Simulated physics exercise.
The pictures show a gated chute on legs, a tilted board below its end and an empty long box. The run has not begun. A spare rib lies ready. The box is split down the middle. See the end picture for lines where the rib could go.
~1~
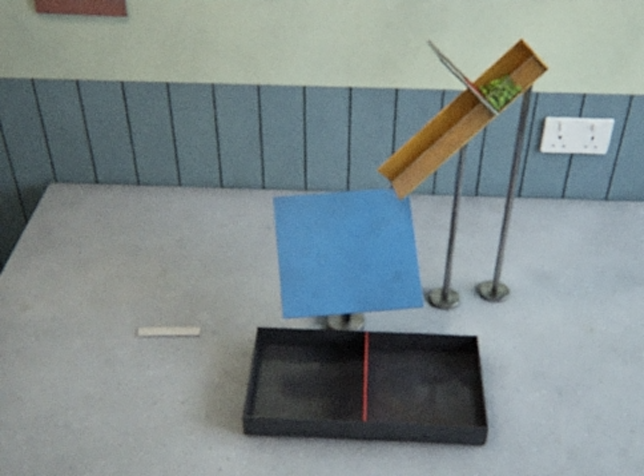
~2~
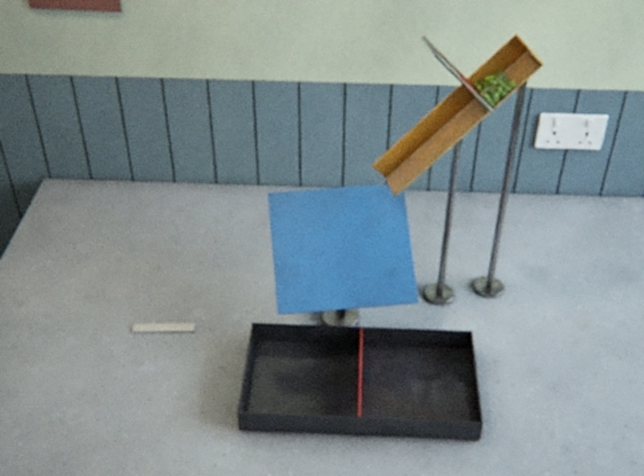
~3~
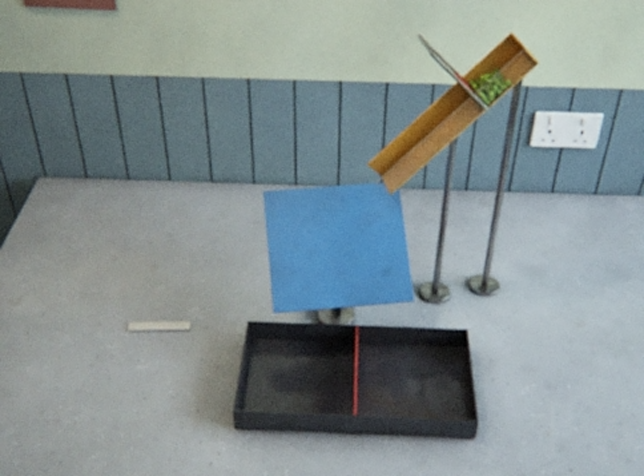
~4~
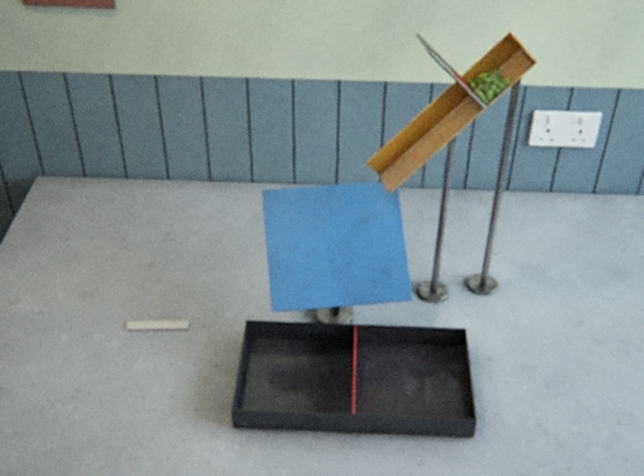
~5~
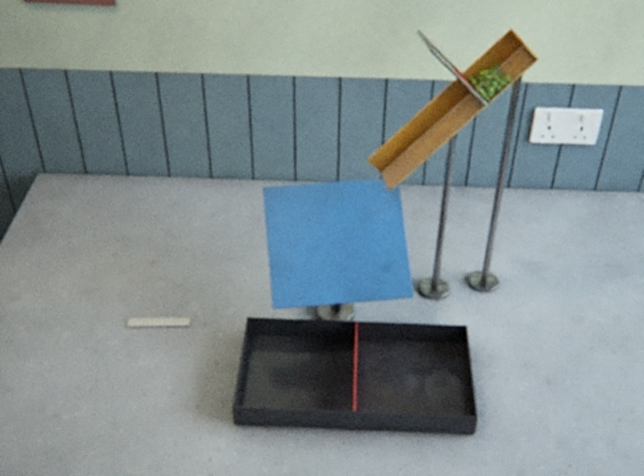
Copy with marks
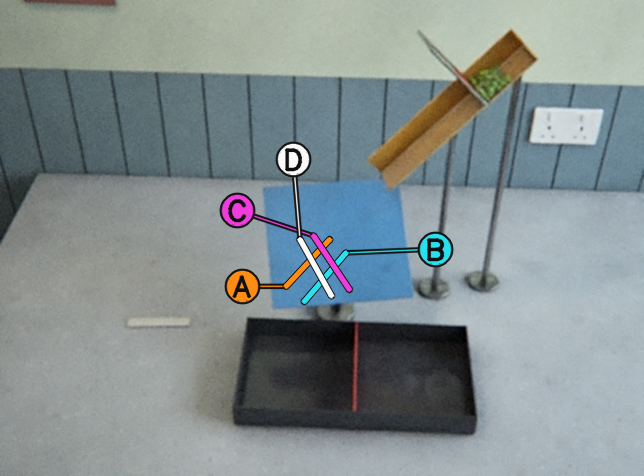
On a grey tabletop, green dried peas sitting behind a gate in a sloping chute above a tilted blue board and divided black box, nothing moving.
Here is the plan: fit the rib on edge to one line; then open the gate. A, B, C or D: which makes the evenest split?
The answer is line D.
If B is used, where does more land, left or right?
Left.
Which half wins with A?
More lands on the left.
On the marked copy, line A from (329, 239) to (286, 286); line B from (345, 252) to (304, 301); line C from (313, 235) to (349, 289); line D from (299, 239) to (331, 295).
Choosing A, of what is caught, all but a few in the left half, a small share in the right.
Choosing B, of what is caught, the bulk in the left half, a small share in the right.
Choosing C, of what is caught, only a few in the left half, all but a few in the right.
Choosing D, of what is caught, close to a third in the left half, close to two thirds in the right.
